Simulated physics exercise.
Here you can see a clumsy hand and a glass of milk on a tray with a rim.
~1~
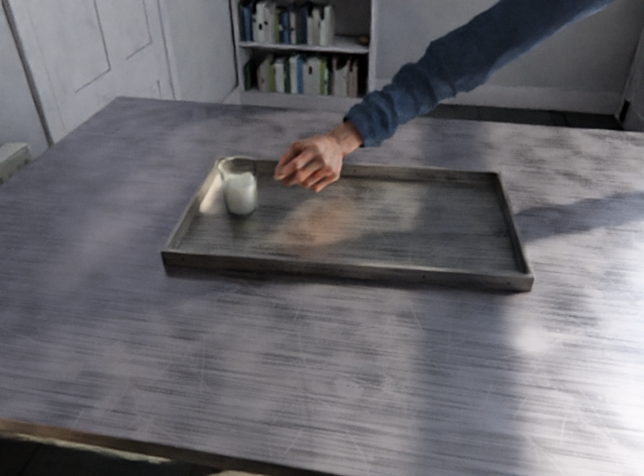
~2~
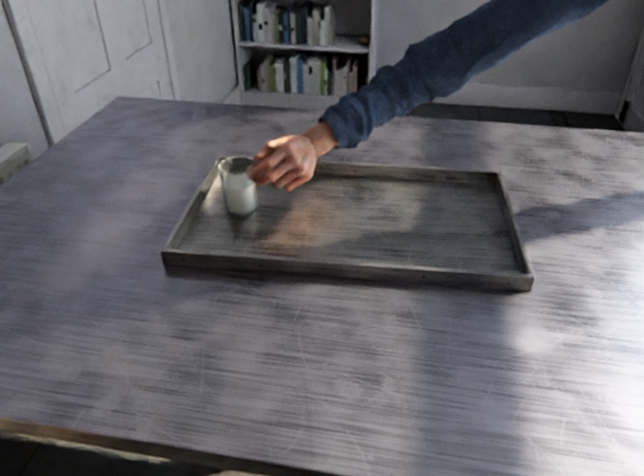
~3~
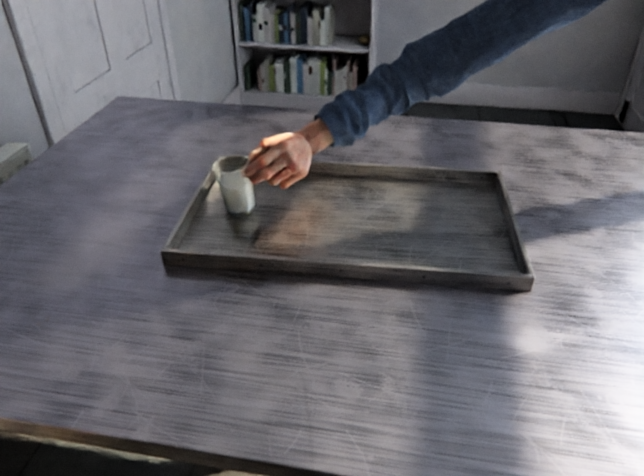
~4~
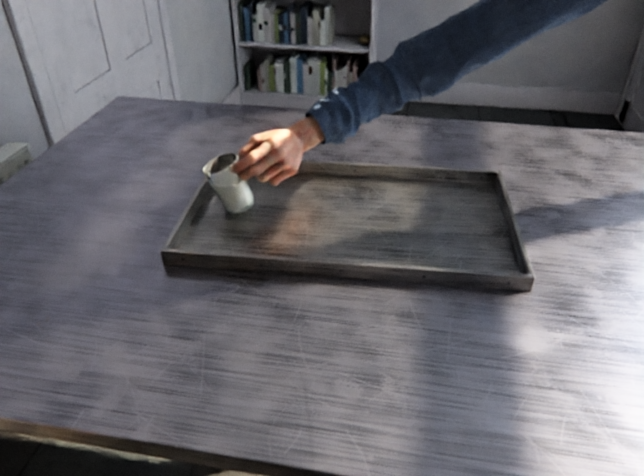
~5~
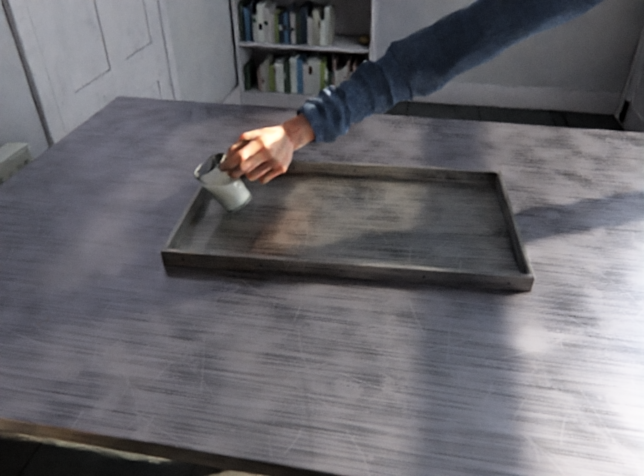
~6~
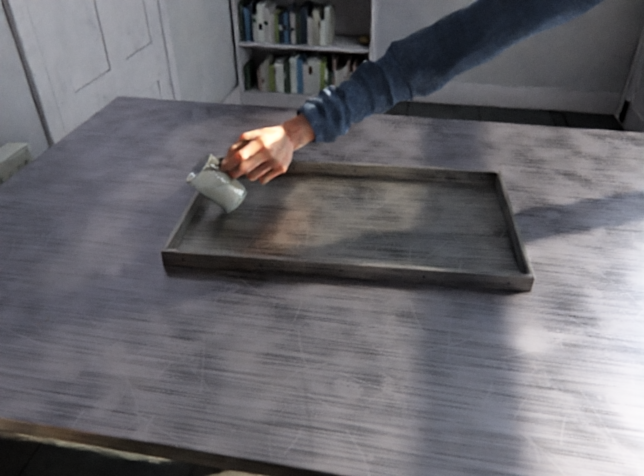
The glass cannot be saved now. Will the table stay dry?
I'd say the spill will reach past the tray.
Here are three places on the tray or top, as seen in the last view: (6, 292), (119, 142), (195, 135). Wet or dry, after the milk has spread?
Looks like the first is safe, the second safe and the third safe.
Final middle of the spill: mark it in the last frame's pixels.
It settles with its centre at about (48, 214).
A moment on, the glass lies across the rim; the puddle covers about as much as a plate; it spreads outside the tray.
Further on, the puddle covers about as much as a tray; it spreads outside the tray.
When it is over, the puddle covers about as much as a tray; it spreads outside the tray.
